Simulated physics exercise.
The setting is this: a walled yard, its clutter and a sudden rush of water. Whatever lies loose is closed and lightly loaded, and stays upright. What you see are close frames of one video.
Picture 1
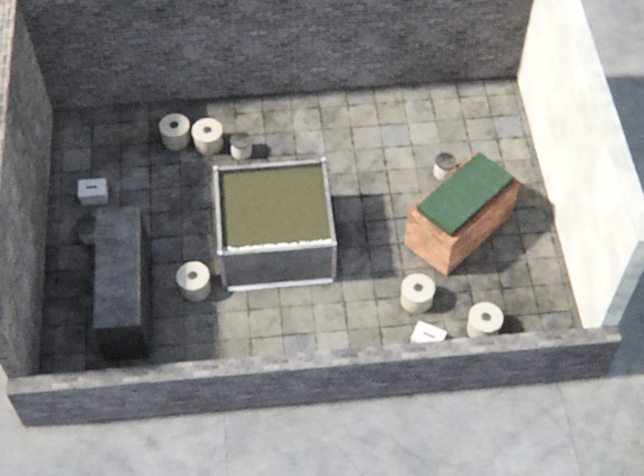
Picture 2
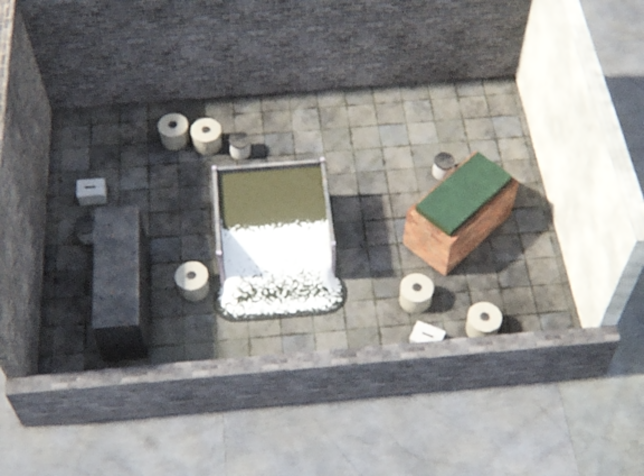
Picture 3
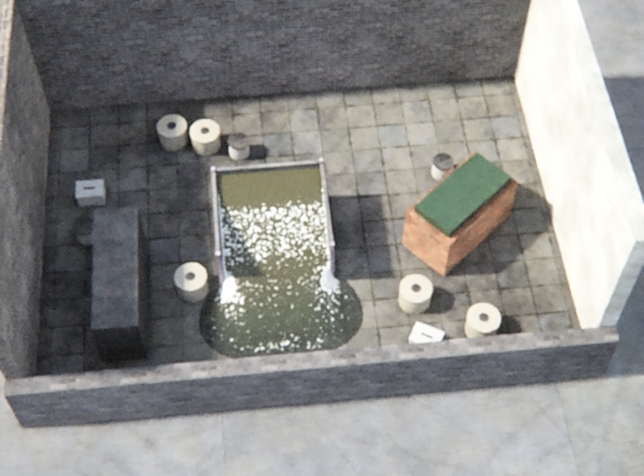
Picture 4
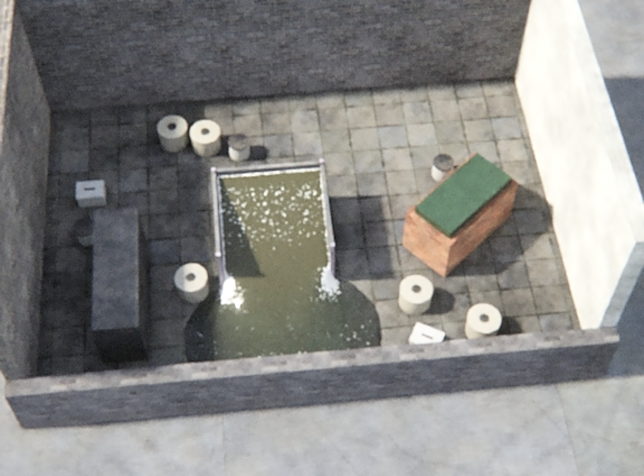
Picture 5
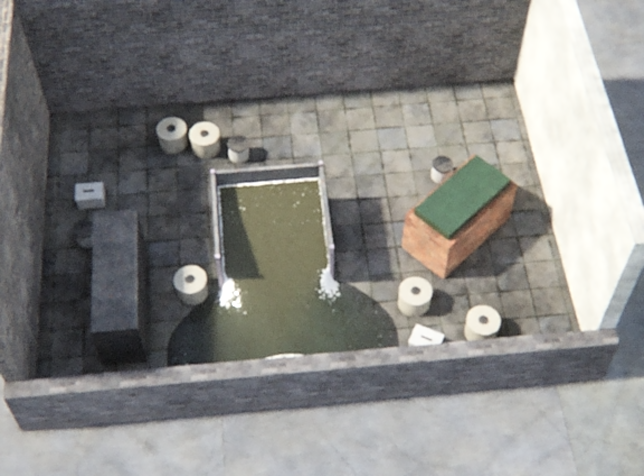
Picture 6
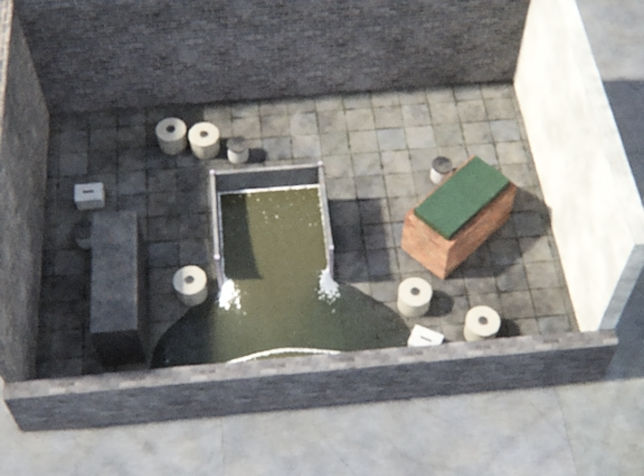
A large square tank of murky olive water stands near the middle of a stone-paved, walled yard, seen from high above. Pale round drums, small white boxes, a dark grey block at left and an orange-brown block with a green top at right surround it. The tank's near side opens, and white, foaming water rushes out, spreads toward the front wall and widens while the surrounding objects stay put.
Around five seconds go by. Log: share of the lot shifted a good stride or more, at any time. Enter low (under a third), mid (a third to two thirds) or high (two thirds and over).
High.
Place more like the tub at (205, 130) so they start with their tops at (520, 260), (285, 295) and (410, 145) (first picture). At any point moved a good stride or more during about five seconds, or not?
Per listing: Cleared out, cleared out, largely stays.
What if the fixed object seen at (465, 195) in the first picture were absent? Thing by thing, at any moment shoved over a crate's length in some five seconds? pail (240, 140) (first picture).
My call is that it remains close.
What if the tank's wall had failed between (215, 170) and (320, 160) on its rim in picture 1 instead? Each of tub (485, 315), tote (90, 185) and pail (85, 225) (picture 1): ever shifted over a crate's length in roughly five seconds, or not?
Results in order: Stayed short / cleared that distance / cleared that distance.
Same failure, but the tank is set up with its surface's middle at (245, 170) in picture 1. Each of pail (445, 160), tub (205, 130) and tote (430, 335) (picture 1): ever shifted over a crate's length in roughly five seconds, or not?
First never went far, then never went far, then displaced far.
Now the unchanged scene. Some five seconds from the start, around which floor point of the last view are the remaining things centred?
Near (292, 156).
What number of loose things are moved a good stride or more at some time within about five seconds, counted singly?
Count: 8.
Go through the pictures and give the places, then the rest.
The first picture shows a tub at (207, 130) rests on the ground; a pail at (87, 225), on the bottom; 0 of 10 have shifted.
The second picture shows a tub at (206, 130), on the bottom; a pail at (85, 224), on the bottom; 0 of 10 have shifted.
The third picture shows a tub at (205, 131), on the bottom; a pail at (84, 226) rests on the ground; 0 of 10 have shifted.
The fourth picture shows a tub at (205, 132) rests on the ground; a pail at (85, 226), on the bottom; 0 of 10 have shifted.
The fifth picture shows a tub at (204, 134) rests on the ground; a pail at (84, 228), on the bottom; 0 of 10 have shifted.
The sixth picture shows a tub at (204, 134), on the bottom; a pail at (83, 229) rests on the ground; 0 of 10 have shifted.
A moment on, 0 of 10 are well off their spots; 0 afloat.
Next, 3 of 10 are well off their spots; 1 afloat.
Later, 6 of 10 are well off their spots; 2 afloat.
In the end, 7 of 10 are well off their spots, and 8 have been at some point; 5 afloat.
